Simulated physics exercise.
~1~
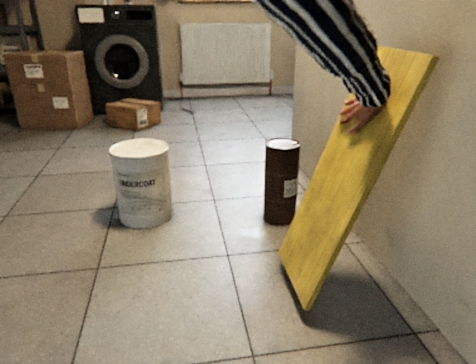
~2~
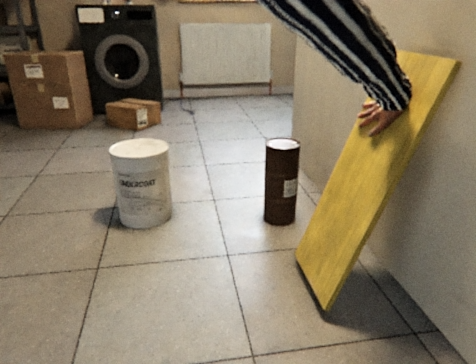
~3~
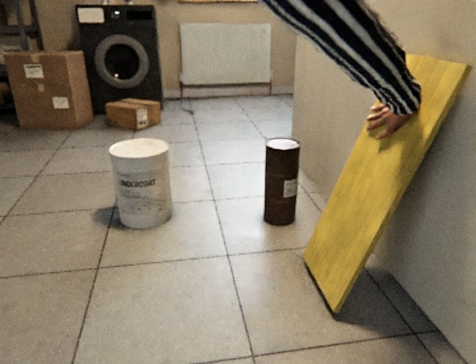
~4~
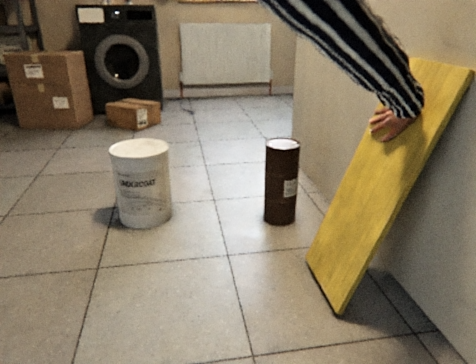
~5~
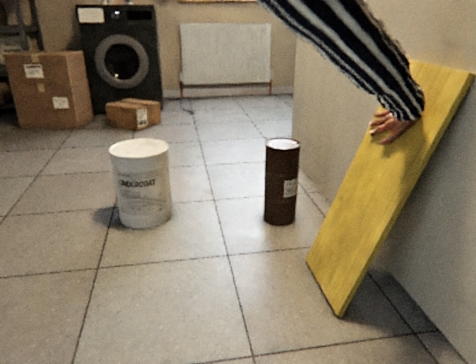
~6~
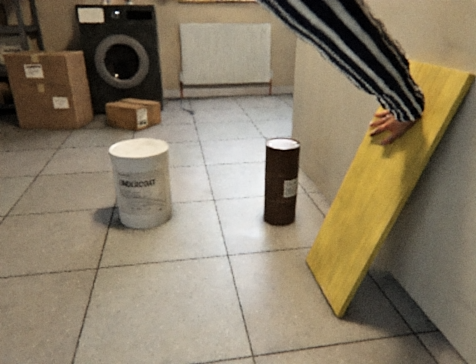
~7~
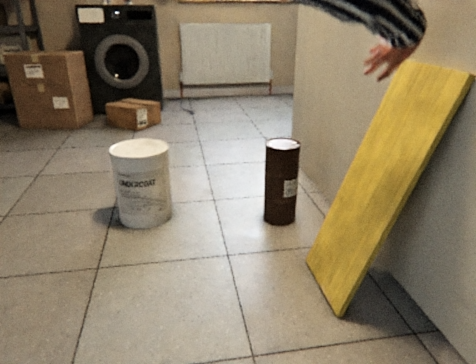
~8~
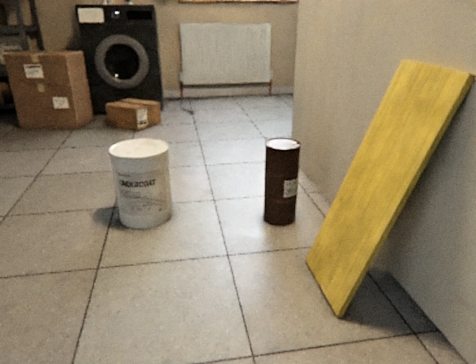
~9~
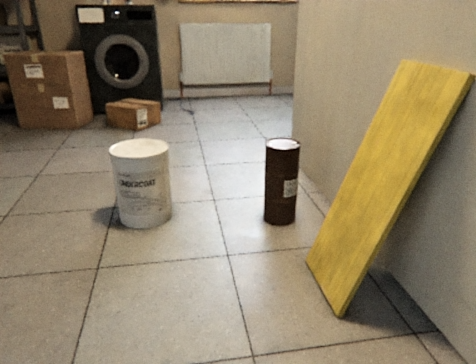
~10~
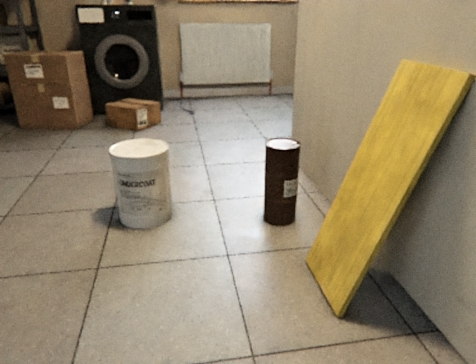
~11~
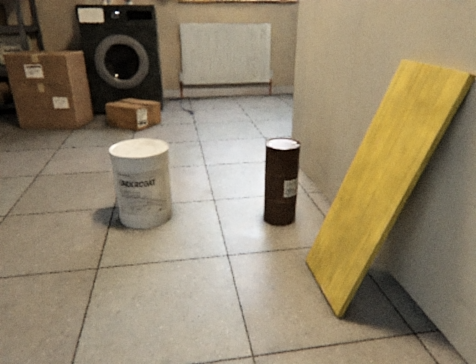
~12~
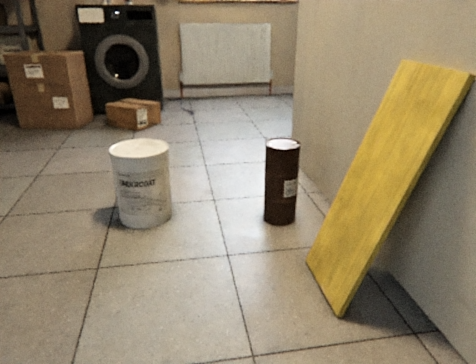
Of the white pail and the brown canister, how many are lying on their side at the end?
None of them are lying on their side. The white pail and the brown canister both still stand upright on the tiled floor.
